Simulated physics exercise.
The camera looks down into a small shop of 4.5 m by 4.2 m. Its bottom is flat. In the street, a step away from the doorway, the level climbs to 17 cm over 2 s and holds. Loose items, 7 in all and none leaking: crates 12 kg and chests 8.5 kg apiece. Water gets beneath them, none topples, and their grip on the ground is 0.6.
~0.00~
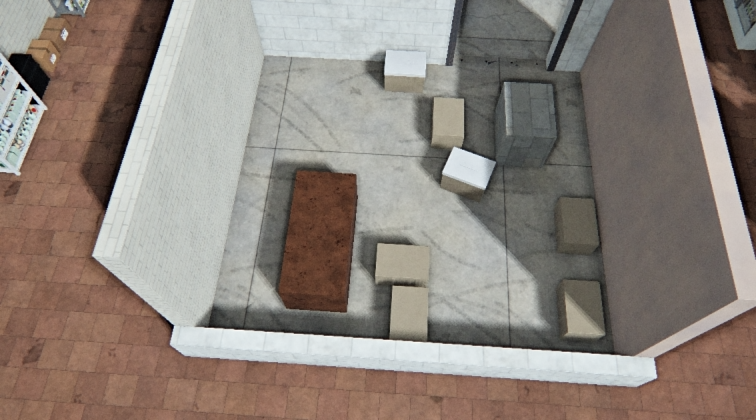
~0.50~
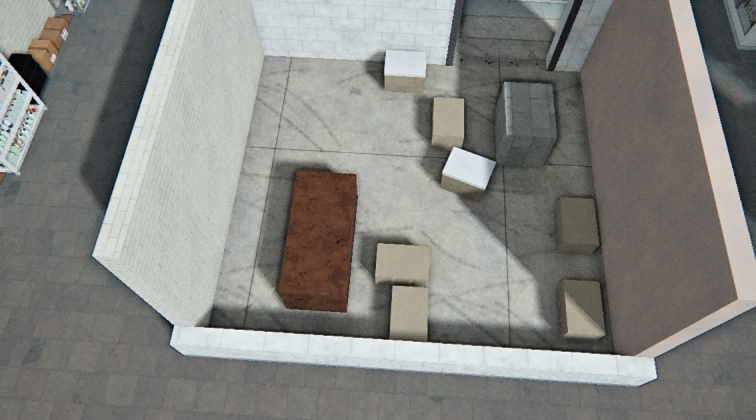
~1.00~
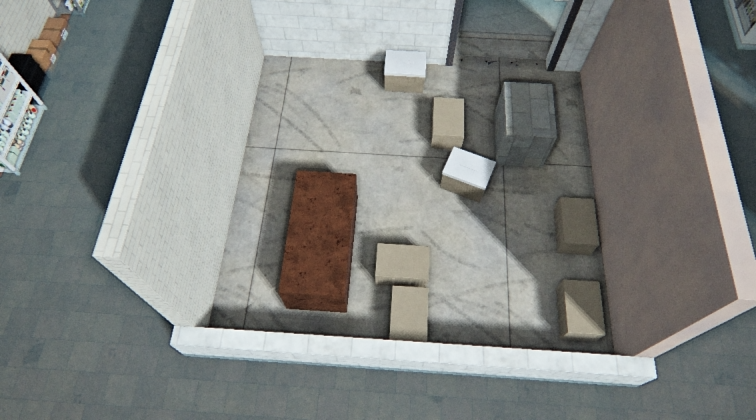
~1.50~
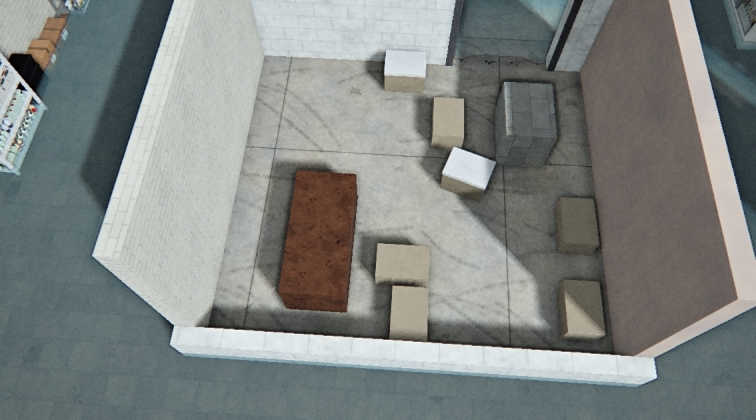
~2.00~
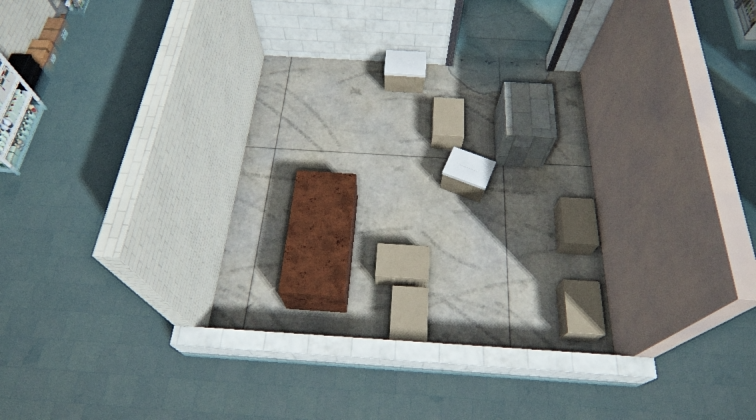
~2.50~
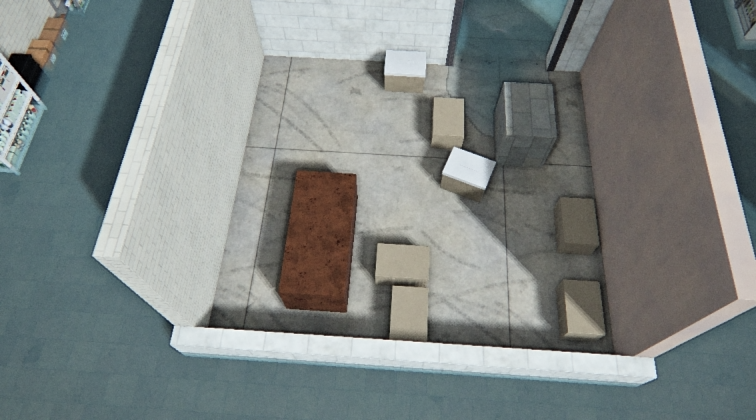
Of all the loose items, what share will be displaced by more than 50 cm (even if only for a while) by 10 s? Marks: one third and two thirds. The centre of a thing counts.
It is between one and two thirds.
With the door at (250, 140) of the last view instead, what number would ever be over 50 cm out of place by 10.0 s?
Then 4.
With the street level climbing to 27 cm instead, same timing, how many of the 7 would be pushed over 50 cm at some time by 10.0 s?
Then 4.
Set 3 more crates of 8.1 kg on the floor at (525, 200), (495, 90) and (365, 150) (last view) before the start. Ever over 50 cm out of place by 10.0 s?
In that order: Under, over, over.
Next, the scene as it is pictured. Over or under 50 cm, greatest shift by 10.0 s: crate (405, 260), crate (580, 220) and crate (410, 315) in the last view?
In turn: Under, over, under.
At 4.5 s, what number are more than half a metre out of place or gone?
By then 2.
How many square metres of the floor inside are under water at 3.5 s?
About 4.0 m2.
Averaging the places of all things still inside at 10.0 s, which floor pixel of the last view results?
At about (425, 240).
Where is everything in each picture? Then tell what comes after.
In the first frame, a crate at (403, 261) rests on the ground; a crate at (449, 116) rests on the ground; water covers 0.0 m2; 0 of 7 have shifted.
In the second frame, a crate at (403, 261), on the bottom; a crate at (449, 116), on the bottom; 0.0 m2 under water; 0 of 7 have shifted.
In the third frame, a crate at (403, 261), on the bottom; a crate at (449, 116) rests on the ground; 0.0 m2 under water; 0 of 7 have shifted.
In the fourth frame, a crate at (403, 261) rests on the ground; a crate at (449, 116) rests on the ground; water covers 0.0 m2; 0 of 7 have shifted.
In the fifth frame, a crate at (403, 261) rests on the ground; a crate at (449, 116), on the bottom; 0.5 m2 under water; 0 of 7 have shifted.
In the sixth frame, a crate at (403, 261), on the bottom; a crate at (449, 116), on the bottom; water covers 1.2 m2; 0 of 7 have shifted.
After 3.5 s 0 of 7 are over 50 cm from their spots; 0 afloat.
After 4.5 s 2 of 7 are over 50 cm from their spots; 0 afloat.
After 7.0 s 3 of 7 are over 50 cm from their spots; 1 afloat.
After 10.0 s 3 of 7 are over 50 cm from their spots, and 3 have been at some point; 6 afloat.
